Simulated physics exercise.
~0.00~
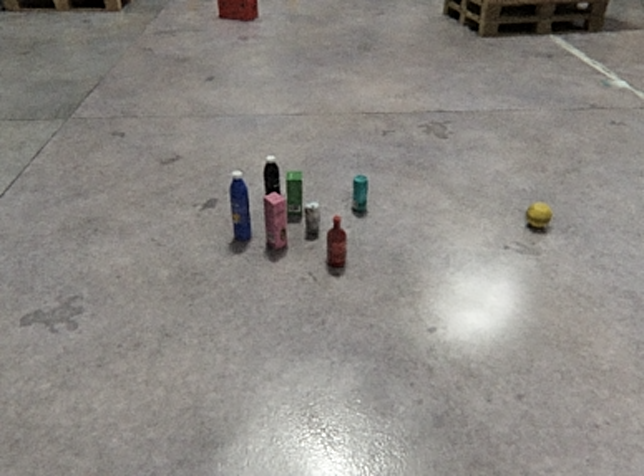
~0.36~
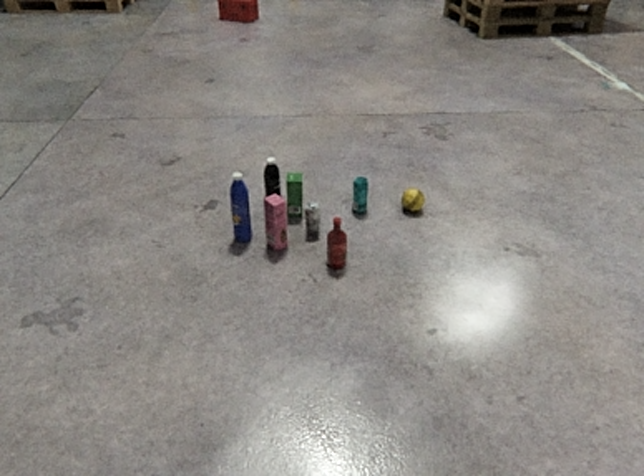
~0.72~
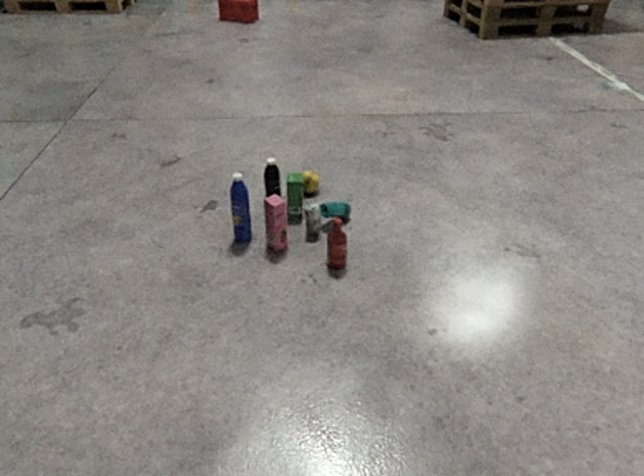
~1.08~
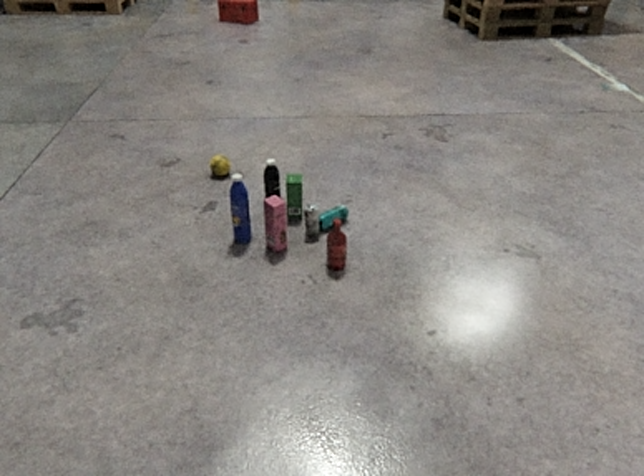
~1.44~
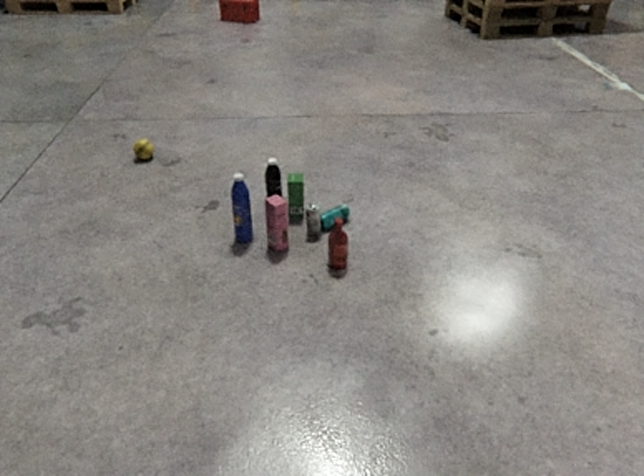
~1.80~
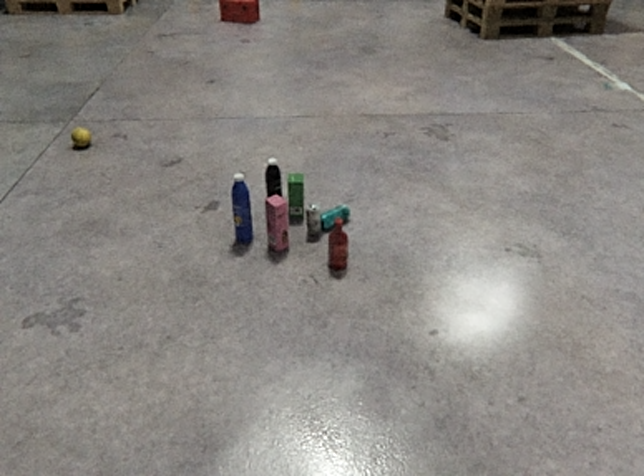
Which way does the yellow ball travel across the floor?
The yellow ball travels to the left, starting on the right of the group and ending up well beyond it on the far left.
